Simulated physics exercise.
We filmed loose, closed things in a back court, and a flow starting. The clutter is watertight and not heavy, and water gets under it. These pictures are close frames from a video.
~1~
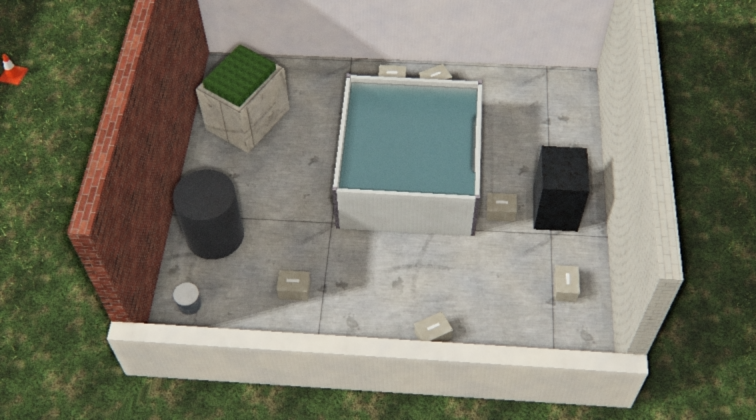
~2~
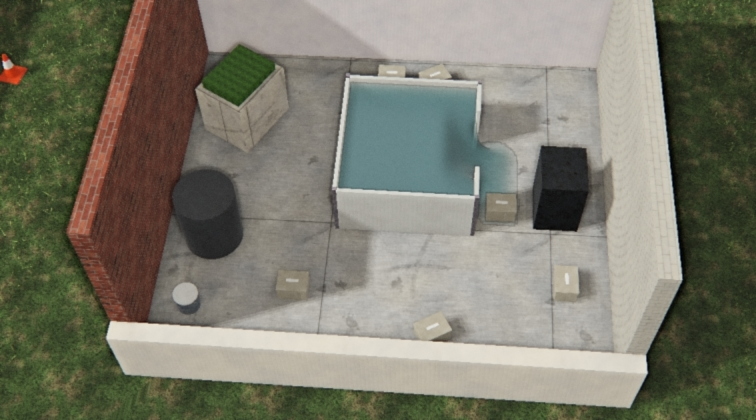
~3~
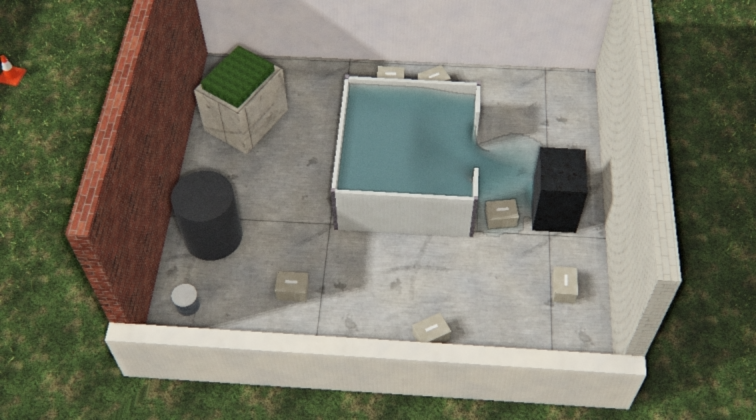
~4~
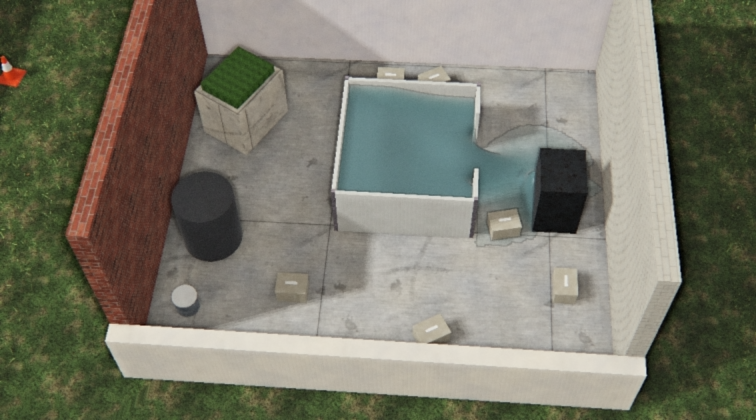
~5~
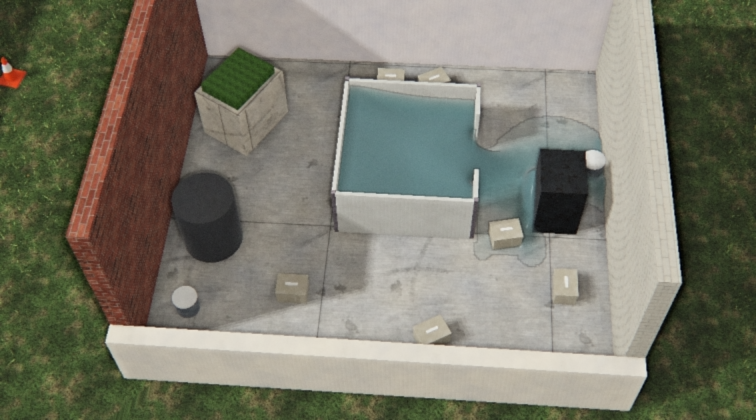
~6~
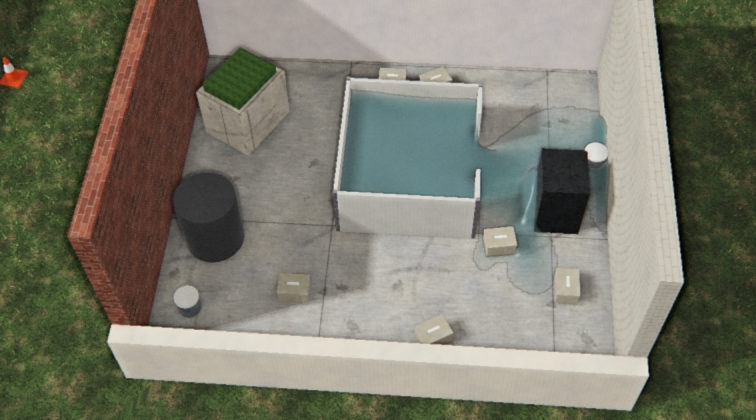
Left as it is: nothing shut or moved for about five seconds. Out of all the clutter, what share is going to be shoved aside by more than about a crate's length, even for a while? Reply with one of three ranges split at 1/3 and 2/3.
2/3 or more.
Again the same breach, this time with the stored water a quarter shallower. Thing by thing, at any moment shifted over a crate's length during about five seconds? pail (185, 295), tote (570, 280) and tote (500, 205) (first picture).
Taking them as listed - a shorter distance for the first, the full distance for the second, the full distance for the third.
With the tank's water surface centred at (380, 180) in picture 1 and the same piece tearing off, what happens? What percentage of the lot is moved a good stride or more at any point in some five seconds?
Some 90 per cent, I'd say.
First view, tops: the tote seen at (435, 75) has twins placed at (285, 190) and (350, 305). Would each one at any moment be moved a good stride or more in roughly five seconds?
I'd say never got there for the first, then got there for the second.
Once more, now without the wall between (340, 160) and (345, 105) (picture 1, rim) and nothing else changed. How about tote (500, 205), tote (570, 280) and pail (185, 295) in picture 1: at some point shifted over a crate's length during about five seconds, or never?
Taking them in order, short of it, short of it, covered the distance.
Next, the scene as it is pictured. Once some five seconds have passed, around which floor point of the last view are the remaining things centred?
That averages to about (238, 198) on the floor.
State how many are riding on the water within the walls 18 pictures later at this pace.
In total, 3.
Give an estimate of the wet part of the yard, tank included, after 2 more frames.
Roughly 30 per cent.
A moment on, 2 of 8 are well off their spots; 1 afloat.
Next, 3 of 8 are well off their spots; 2 afloat.
Later, 6 of 8 are well off their spots; 3 afloat.
In the end, 7 of 8 are well off their spots, and 7 have been at some point; 6 afloat.
